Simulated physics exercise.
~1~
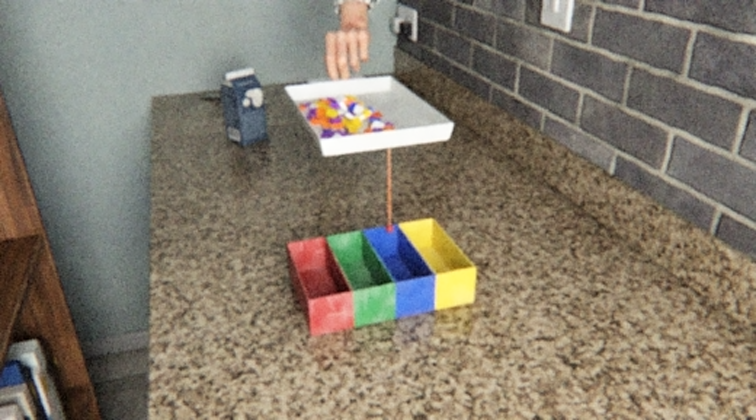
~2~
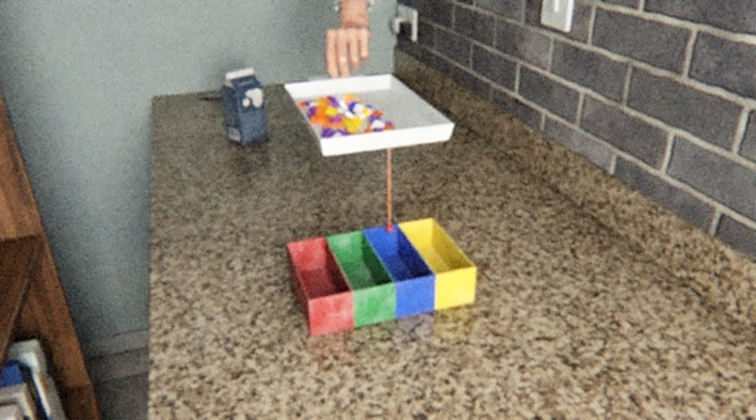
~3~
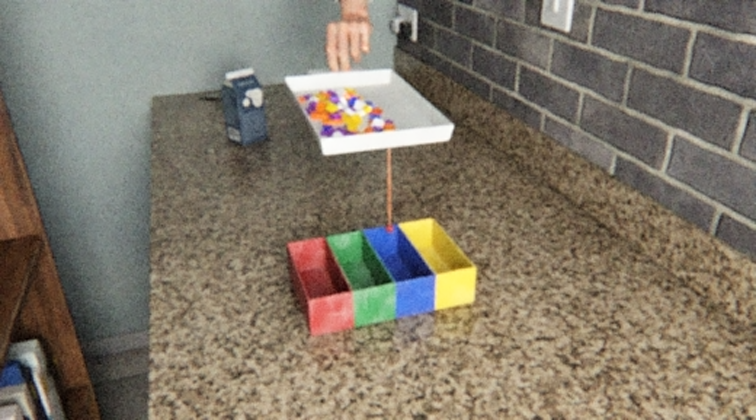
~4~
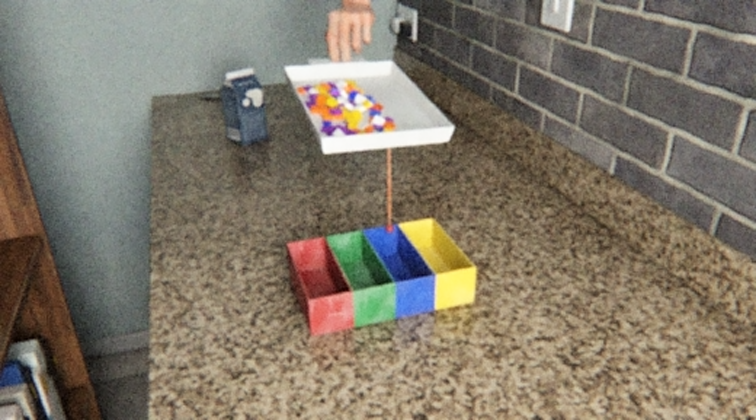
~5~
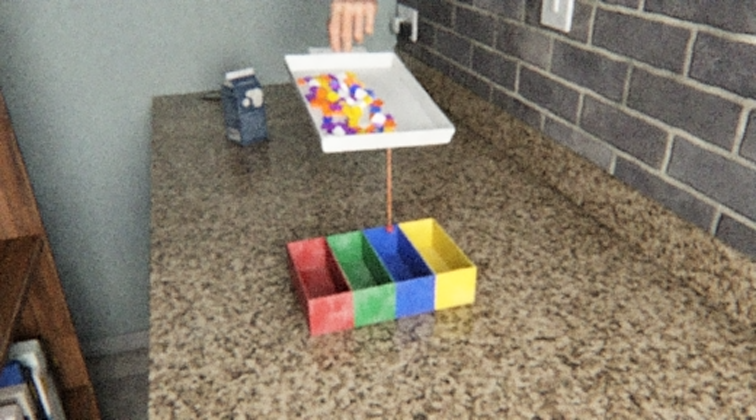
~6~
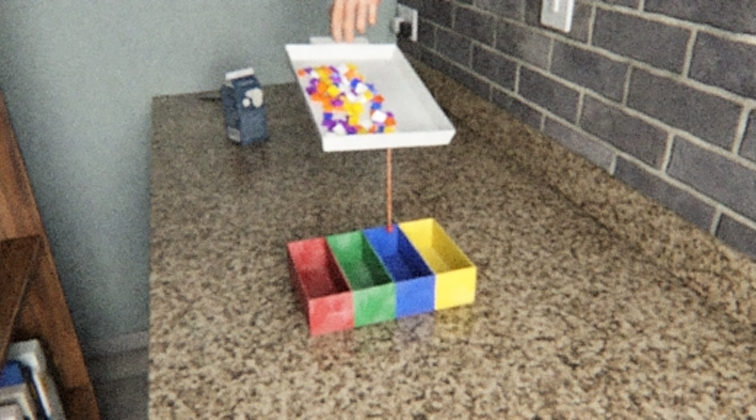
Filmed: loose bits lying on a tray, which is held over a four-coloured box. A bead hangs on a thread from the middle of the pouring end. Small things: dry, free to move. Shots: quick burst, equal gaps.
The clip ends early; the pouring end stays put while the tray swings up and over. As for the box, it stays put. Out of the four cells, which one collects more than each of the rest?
The yellow cell collects the most.
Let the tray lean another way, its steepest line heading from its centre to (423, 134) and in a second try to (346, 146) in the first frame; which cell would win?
Try 1 - that yellow cell / try 2 - the green one.
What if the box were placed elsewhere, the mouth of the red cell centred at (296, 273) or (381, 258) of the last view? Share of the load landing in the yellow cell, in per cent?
It would be near 40 per cent first and near 0 per cent second.
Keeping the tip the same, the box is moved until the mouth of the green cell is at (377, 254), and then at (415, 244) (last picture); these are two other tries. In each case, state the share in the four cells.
100 per cent, then 100 per cent.
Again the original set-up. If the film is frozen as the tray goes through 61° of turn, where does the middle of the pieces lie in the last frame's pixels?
The centre of the load shows up near (400, 127) in the last view.
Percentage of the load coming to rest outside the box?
About 30 per cent.
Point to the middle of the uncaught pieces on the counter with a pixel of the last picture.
Once everything settles, the pieces are centred near (476, 264).
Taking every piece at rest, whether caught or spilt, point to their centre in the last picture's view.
I'd put the middle somewhere around (436, 276).
Soon, tray tipped steeply; nearly all on the tray; a stray few falling or outside the box.
A while on, tray tipped past a quarter turn; most on the tray; a small part in the yellow cell; a stray few in the blue cell; a small part falling or outside the box.
Towards the end, tray tipped past a quarter turn; about half in the yellow cell; about a quarter in the blue cell; a stray few in the green cell; about a quarter falling or outside the box.
Finally, tray tipped past a quarter turn; about half in the yellow cell; about a quarter in the blue cell; a stray few in the green cell; none in the red cell; about a quarter outside the box.
